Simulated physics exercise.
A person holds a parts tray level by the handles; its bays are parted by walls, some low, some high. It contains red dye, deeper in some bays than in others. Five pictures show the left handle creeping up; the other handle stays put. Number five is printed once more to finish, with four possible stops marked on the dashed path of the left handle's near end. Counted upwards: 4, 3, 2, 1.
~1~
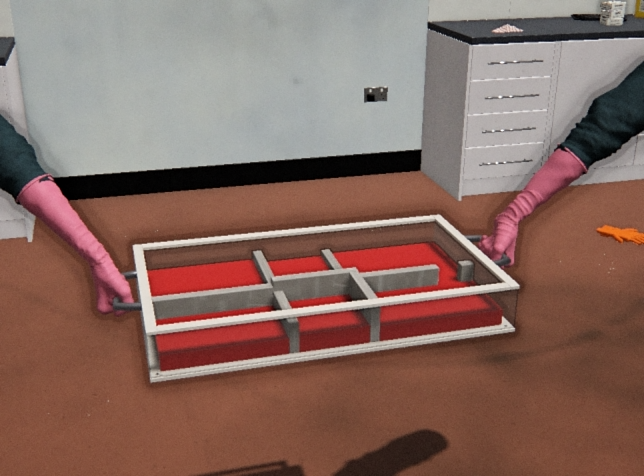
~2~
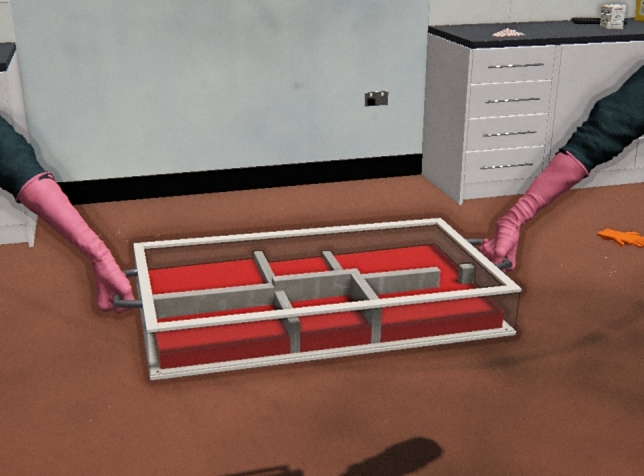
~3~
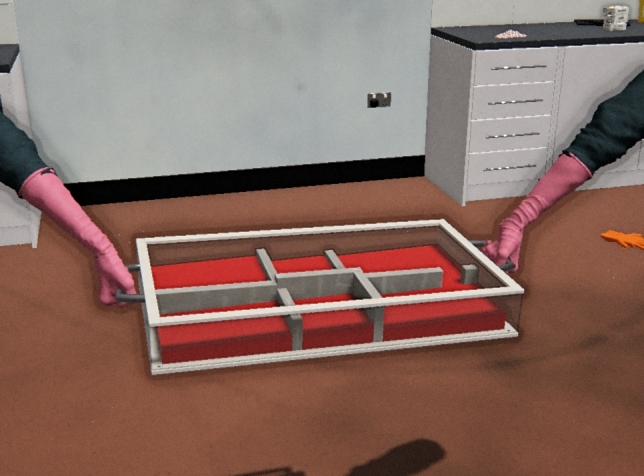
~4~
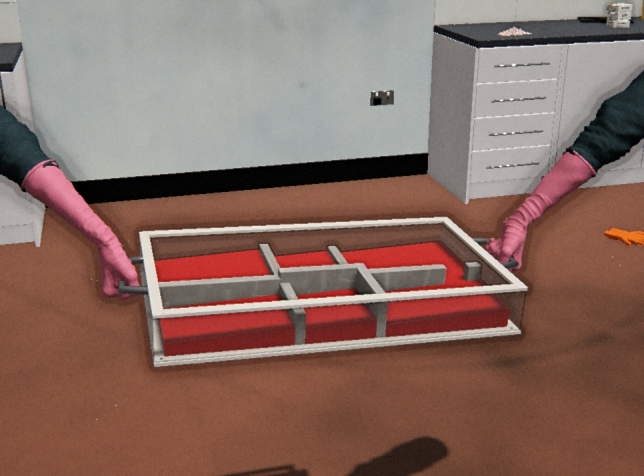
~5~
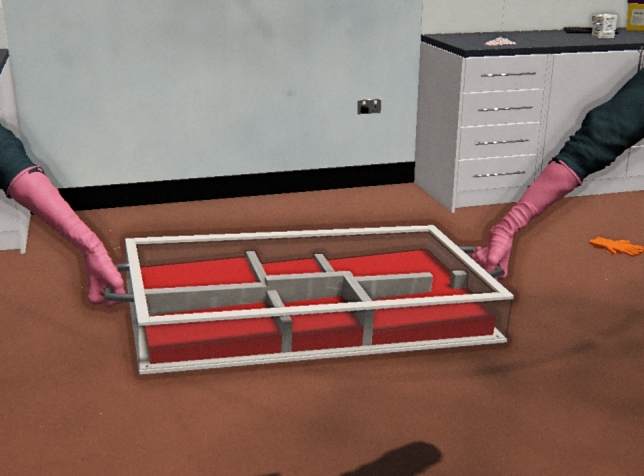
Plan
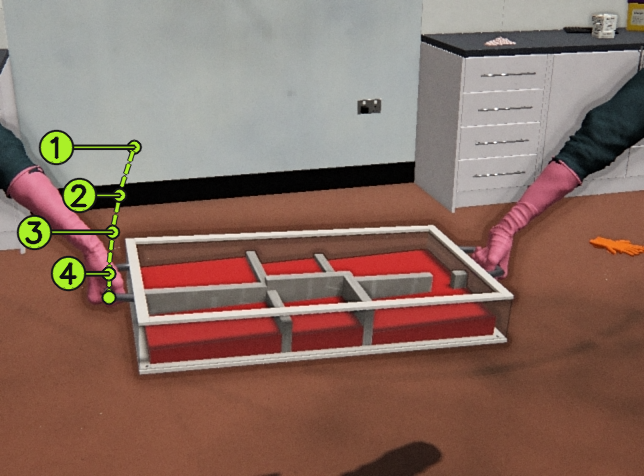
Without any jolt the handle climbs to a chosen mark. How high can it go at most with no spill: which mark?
Go for 2.
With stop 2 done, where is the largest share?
It is the back right one.
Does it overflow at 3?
No.
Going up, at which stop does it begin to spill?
It is 1.
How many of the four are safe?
Three of them.
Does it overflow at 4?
No, not at all.
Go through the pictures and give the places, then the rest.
The tray is level; deepest in the back left bay, at (209, 285), shallowest in the back middle; left handle at (116, 292), in the first picture.
Tipped about 1° down to the right; no wall is crossed; left handle at (116, 289), in the second picture.
Tipped about 2° down to the right; no wall is crossed; left handle at (119, 284), in the third picture.
Tipped about 3° down to the right; no wall is crossed; left handle at (122, 276), in the fourth picture.
Tipped about 3° down to the right; deepest in the back left bay, at (201, 282), shallowest in the back middle; left handle at (107, 283), in the fifth picture.
In lime, 1 at (134, 147); 2 at (119, 195); 3 at (112, 232); 4 at (108, 273).
With 1, about 13 % goes over the rim.
With 2, nothing spills; the back right bay holds the most.
With 3, nothing spills; the back right bay holds the most.
With 4, nothing spills; the back left bay holds the most.
